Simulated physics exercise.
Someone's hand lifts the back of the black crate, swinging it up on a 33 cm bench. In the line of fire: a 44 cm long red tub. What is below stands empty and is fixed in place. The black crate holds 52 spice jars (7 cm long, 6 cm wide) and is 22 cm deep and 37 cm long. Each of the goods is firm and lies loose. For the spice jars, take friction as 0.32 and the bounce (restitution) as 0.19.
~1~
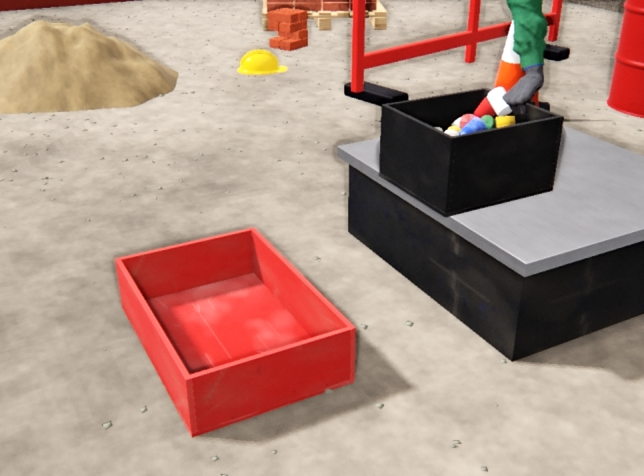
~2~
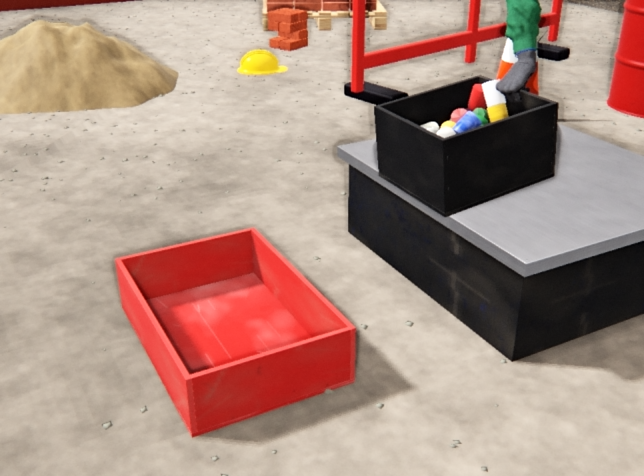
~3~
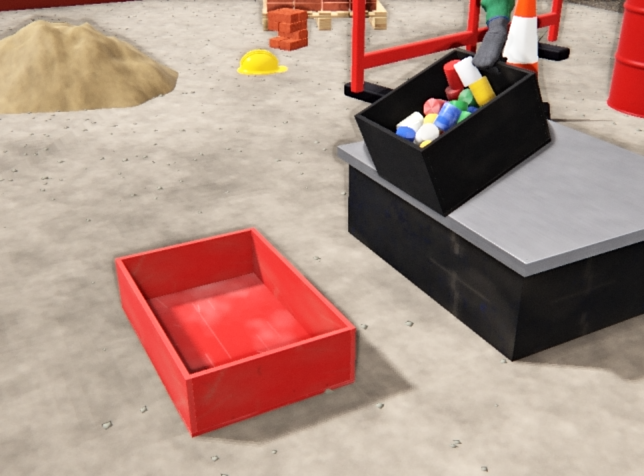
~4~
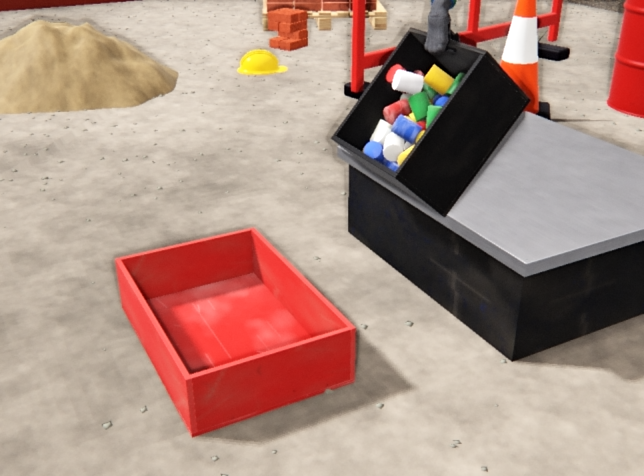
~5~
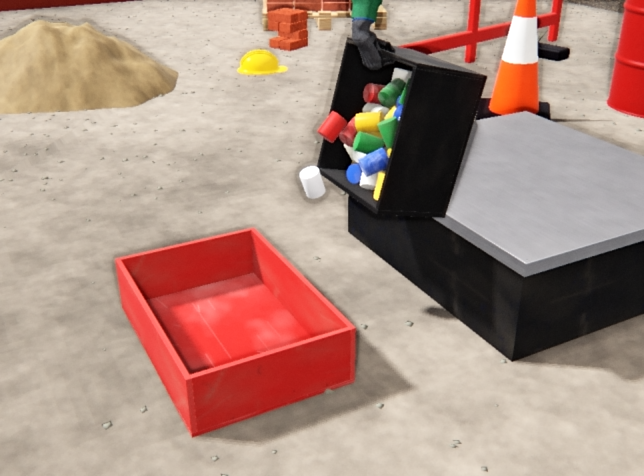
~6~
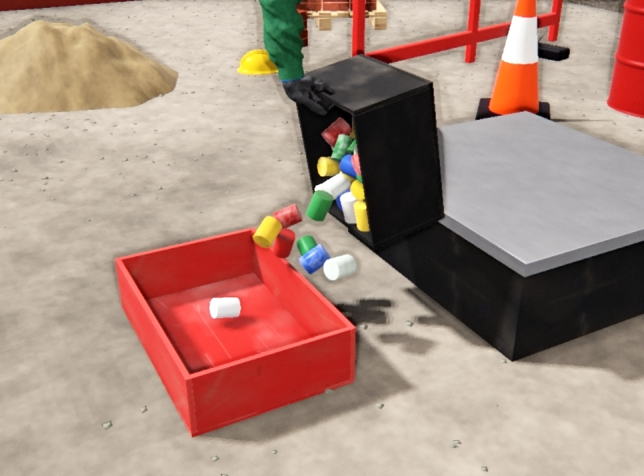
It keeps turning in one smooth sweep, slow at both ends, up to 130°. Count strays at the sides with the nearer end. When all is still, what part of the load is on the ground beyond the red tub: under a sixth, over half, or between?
Less than one sixth of them end up on the ground past the red tub.
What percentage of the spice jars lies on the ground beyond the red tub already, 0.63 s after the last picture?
Around 0 per cent at that point.
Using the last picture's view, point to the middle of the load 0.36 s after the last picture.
Centre: About (321, 277).
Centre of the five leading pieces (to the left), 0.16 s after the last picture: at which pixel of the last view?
Around (251, 273) in pixels.
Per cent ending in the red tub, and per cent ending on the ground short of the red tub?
Result: Near 30 % and near 70 %.
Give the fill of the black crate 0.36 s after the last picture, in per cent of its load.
20 %.
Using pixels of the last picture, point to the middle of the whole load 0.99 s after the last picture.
Centre: Approx. (331, 311).
Then, 0.16 s after the last picture, tilt 114°; 35 still in the black crate, 4 in the red tub, 2 on the ground short of the red tub and 11 in the air.
Then, 0.36 s after the last picture, tilt 126°; 11 still in the black crate, 12 in the red tub, 13 on the ground short of the red tub and 16 in the air.
Then, 0.63 s after the last picture, tilt 130°; 15 in the red tub, 31 on the ground short of the red tub and 6 in the air.
Final count (0.99 s after the last picture), 15 in the red tub and 37 on the ground short of the red tub. Asked share, 0 of 52, 0 per cent.
